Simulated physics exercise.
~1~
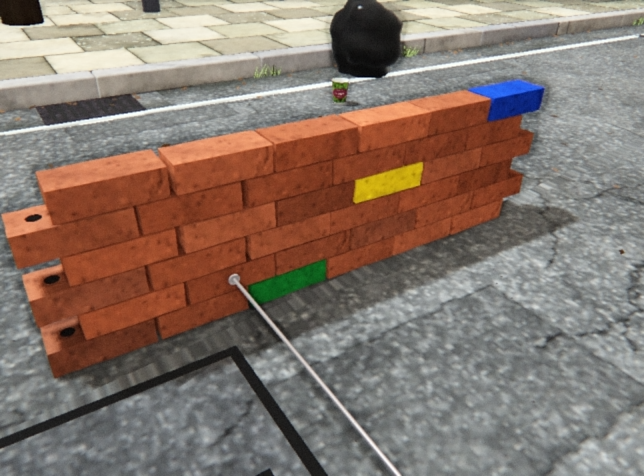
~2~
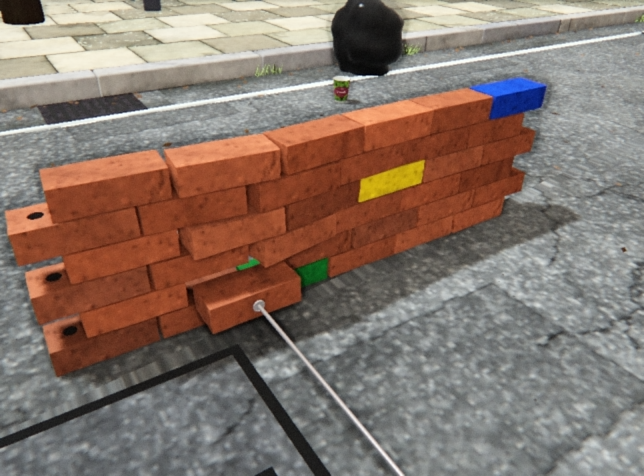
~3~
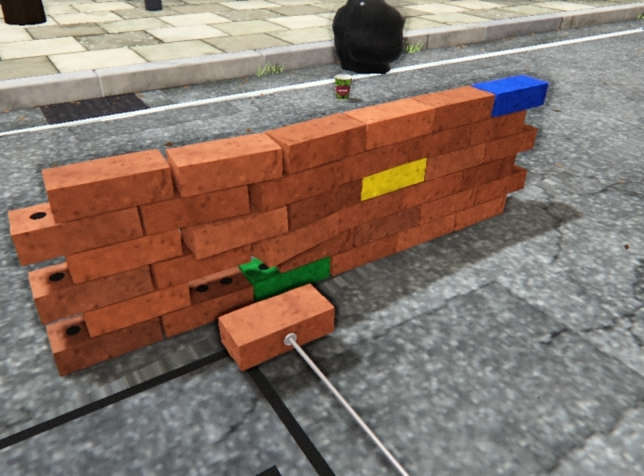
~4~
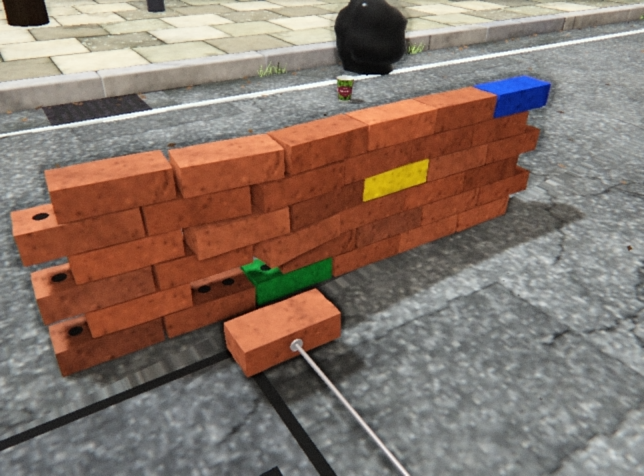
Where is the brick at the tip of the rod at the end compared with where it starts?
It starts set in the lower part of the wall, just left of the green brick. By the end it is out in front of the wall, lower and farther to the right, resting on the road below the green brick.
A thin rod draws a brick out of the low wall, which stays standing.
